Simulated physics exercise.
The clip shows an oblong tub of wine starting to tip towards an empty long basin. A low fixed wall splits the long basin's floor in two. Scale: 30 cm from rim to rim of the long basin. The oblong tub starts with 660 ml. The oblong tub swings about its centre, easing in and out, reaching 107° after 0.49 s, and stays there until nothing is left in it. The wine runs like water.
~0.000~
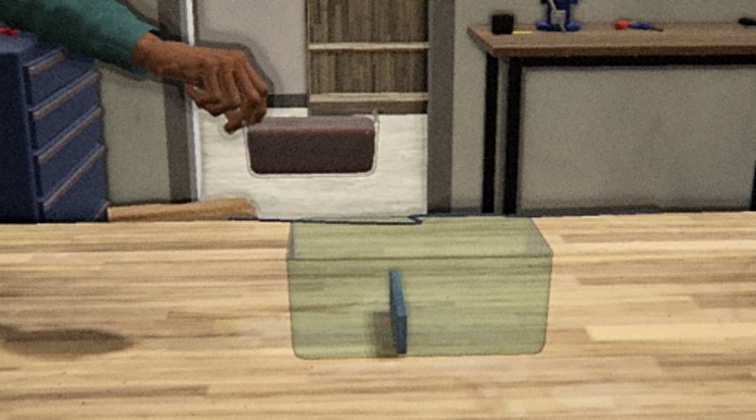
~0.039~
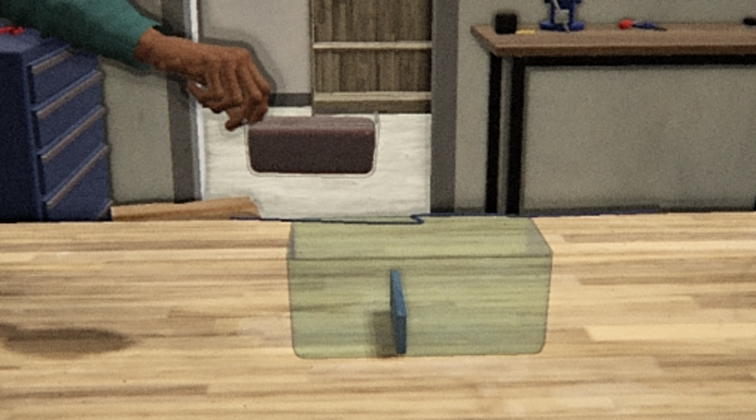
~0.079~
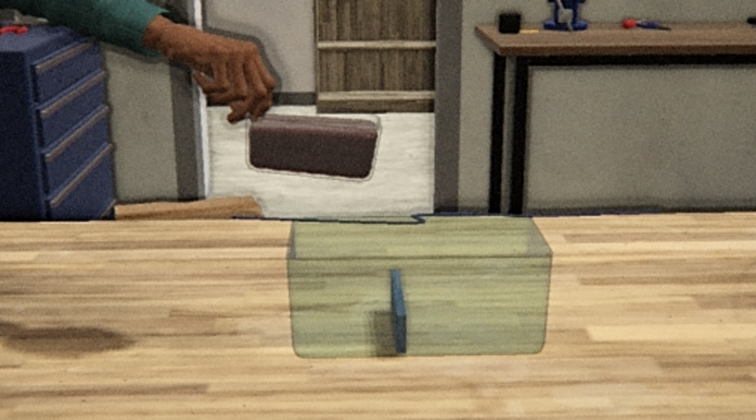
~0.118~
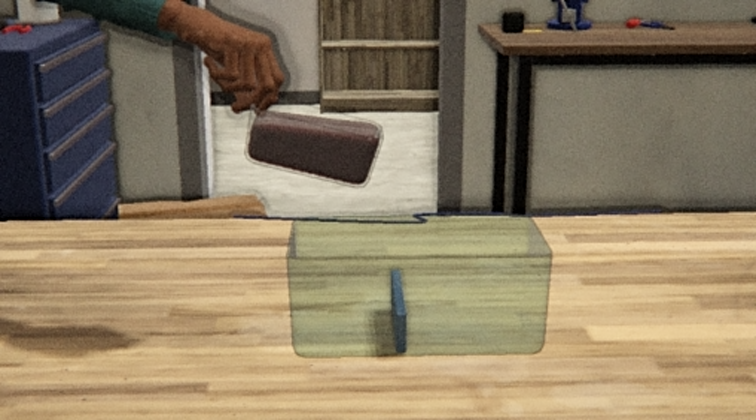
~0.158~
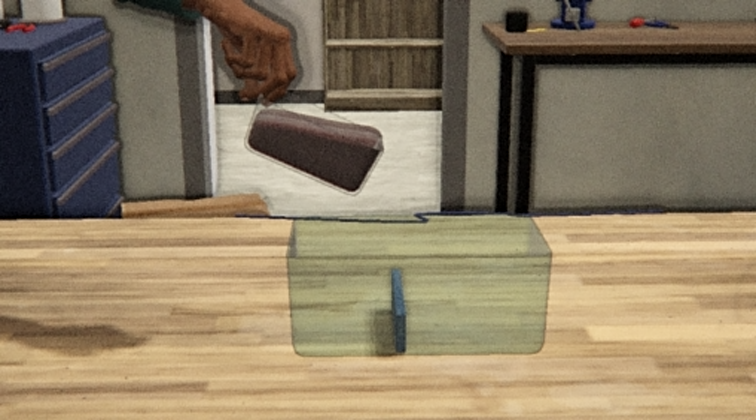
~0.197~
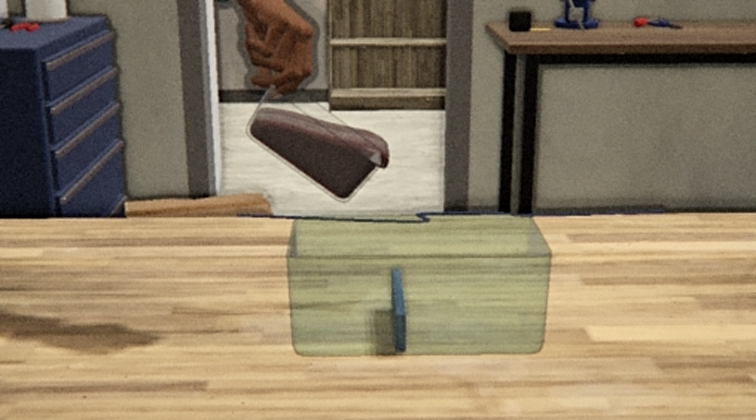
A hand moves right while a tub of dark wine tilts rightward above an empty basin.
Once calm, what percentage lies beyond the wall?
The far part has some 68 per cent.
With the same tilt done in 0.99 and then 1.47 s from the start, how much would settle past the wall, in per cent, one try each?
In turn about 80 and 80 per cent.
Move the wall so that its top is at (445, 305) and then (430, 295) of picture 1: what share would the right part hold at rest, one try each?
In turn about 20 and 15 per cent.
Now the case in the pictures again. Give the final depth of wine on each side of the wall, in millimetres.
Some 10 mm on the left and 18 mm on the right.
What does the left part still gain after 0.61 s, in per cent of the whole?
Near 10 in a hundred.
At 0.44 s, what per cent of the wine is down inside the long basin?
About 68 per cent.
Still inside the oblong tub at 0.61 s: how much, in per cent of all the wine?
About 2 per cent.
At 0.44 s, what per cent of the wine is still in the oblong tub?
About 9 per cent.
By 0.44 s the tilt is 104° and 9 per cent is still to pour, 12 is left of the wall and 55 right of it.
By 0.61 s the tilt is 107° and 2 per cent is still to pour, 20 is left of the wall and 72 right of it.
By 0.79 s the tilt is 107° and 0 per cent is still to pour, 29 is left of the wall and 68 right of it.
By 0.99 s the tilt is 107° and 0 per cent is still to pour, 30 is left of the wall and 68 right of it.
At rest 30 per cent lies left of the wall, 68 right of it and 2 outside.
